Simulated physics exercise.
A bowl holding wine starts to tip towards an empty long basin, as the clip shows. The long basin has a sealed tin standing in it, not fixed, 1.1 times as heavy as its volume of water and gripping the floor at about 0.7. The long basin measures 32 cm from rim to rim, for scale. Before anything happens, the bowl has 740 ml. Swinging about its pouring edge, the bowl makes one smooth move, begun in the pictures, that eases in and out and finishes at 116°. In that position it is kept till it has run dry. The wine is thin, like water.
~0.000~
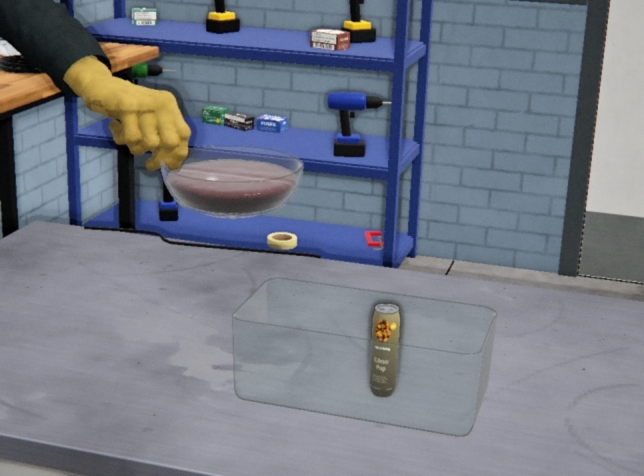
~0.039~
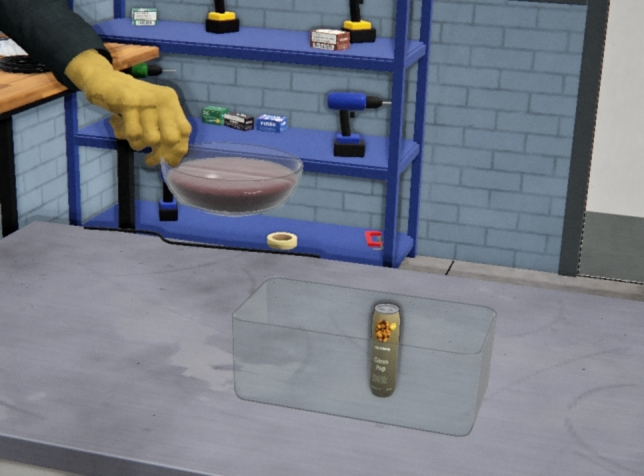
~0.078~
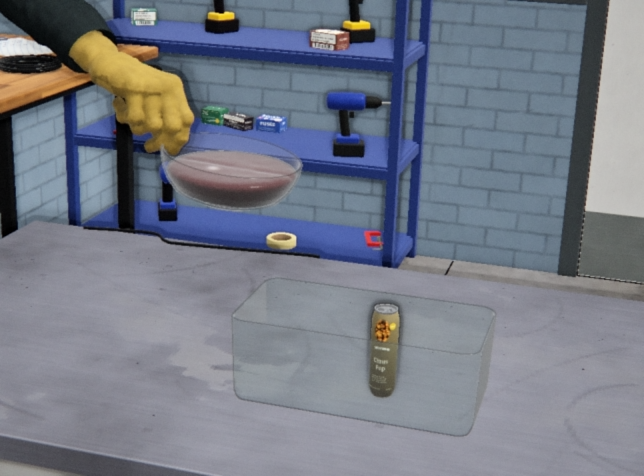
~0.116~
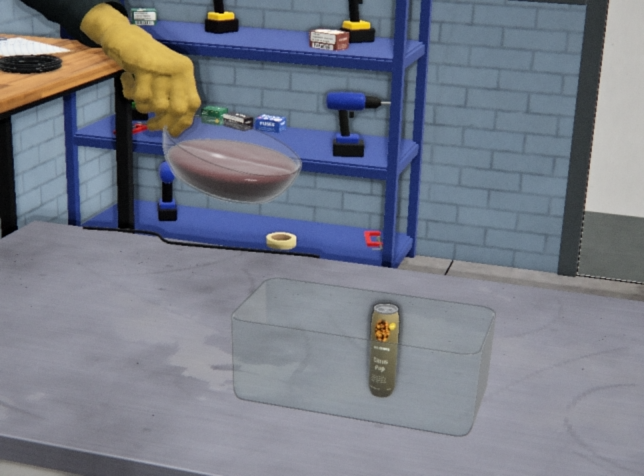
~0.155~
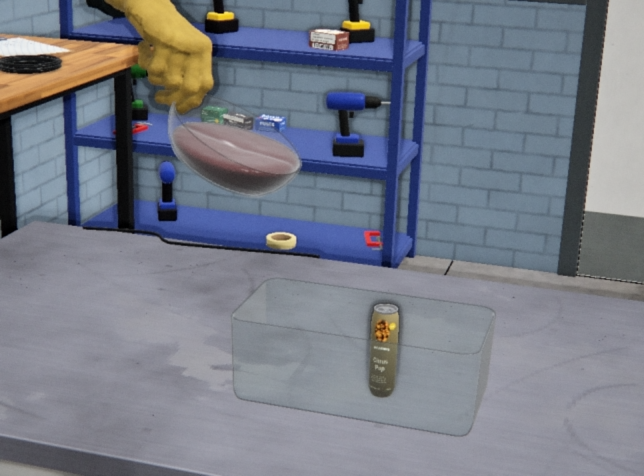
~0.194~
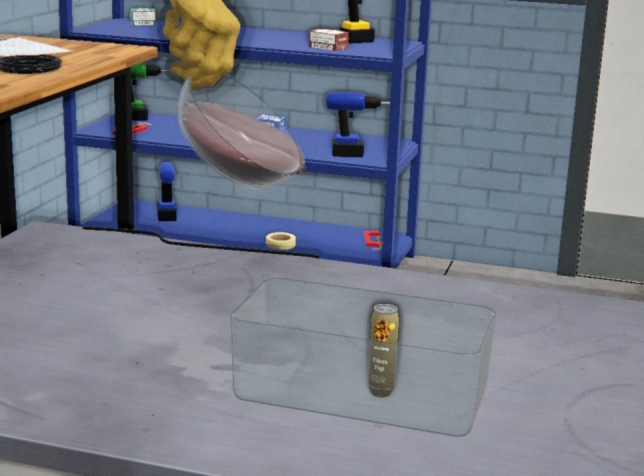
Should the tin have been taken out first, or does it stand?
It is going to cope.
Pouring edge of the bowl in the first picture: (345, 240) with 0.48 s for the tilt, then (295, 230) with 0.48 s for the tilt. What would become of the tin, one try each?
First it stays on its base; then it tips over.
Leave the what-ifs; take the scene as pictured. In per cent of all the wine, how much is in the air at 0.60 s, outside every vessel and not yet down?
Some 6 % is up in the air.
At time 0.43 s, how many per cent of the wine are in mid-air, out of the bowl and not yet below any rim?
Close to 88 per cent, I'd say.
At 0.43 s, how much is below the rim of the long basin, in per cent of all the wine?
4 %, roughly.
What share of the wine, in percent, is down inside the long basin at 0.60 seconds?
Close to 94 in a hundred.
By 0.43 s the tilt is 113° and 9 per cent is still to pour; the tin stands where it began.
By 0.60 s the tilt is 116° and 0 per cent is still to pour; the tin stands where it began.
By 0.78 s the tilt is 116° and 0 per cent is still to pour; the tin stands where it began.
By 0.98 s the tilt is 116° and 0 per cent is still to pour; the tin stands where it began.
At rest the tin stands where it began.
